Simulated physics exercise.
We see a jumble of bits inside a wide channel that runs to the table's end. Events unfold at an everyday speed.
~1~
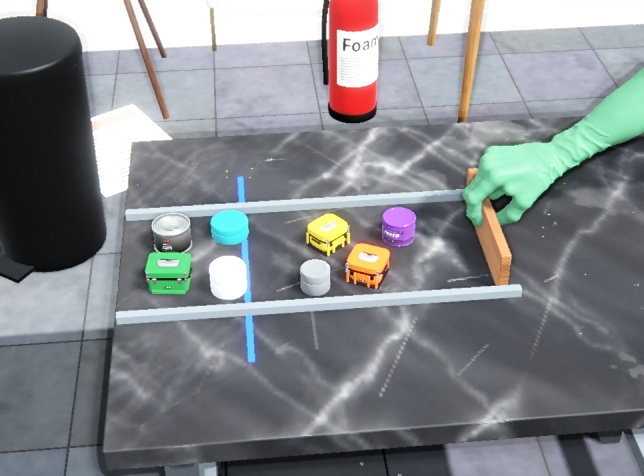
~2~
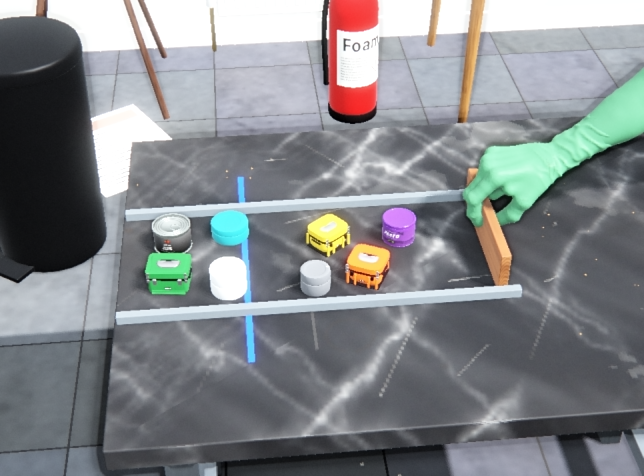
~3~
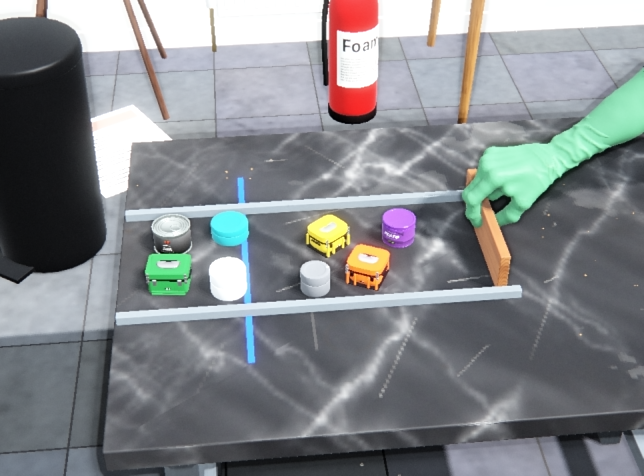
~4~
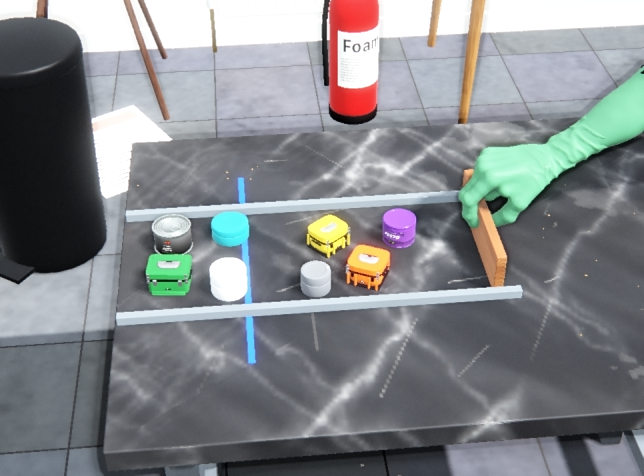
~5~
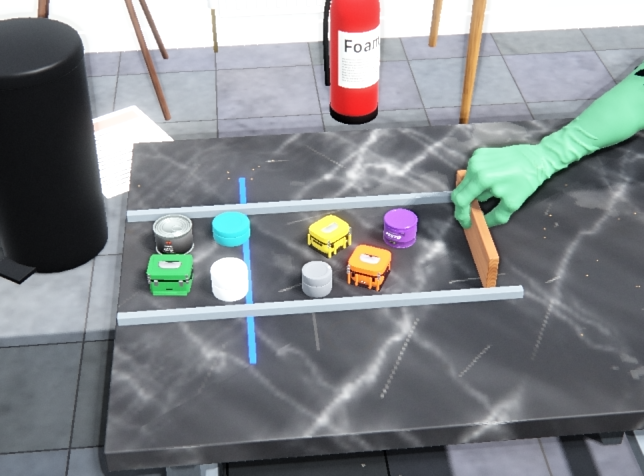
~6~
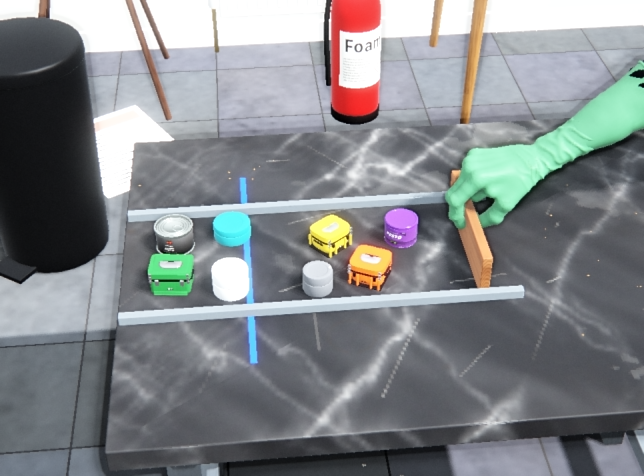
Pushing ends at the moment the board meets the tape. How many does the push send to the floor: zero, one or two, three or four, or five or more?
There will be no losses over the edge.
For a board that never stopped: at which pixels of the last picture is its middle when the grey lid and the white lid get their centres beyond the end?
Middle: Roughly (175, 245); roughly (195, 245).
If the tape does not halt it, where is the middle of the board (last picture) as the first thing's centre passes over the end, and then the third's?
At roughly (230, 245), then roughly (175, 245).
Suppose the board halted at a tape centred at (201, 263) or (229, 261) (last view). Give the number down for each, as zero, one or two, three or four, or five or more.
First tape: One or two. Second tape: Not one.
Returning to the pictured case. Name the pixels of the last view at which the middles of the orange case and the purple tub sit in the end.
Listed as asked: First (232, 282), and then (231, 242).
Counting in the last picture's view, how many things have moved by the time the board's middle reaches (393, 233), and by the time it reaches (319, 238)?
Moved so far: 1, later 4.
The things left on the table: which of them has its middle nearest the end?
Foremost: The green case.
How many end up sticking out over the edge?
I get 1.
Early on, none off yet; green case at rest near (172, 275); black tin at rest near (175, 236); white lid at rest near (230, 279).
Finally, the number that fall off is zero.
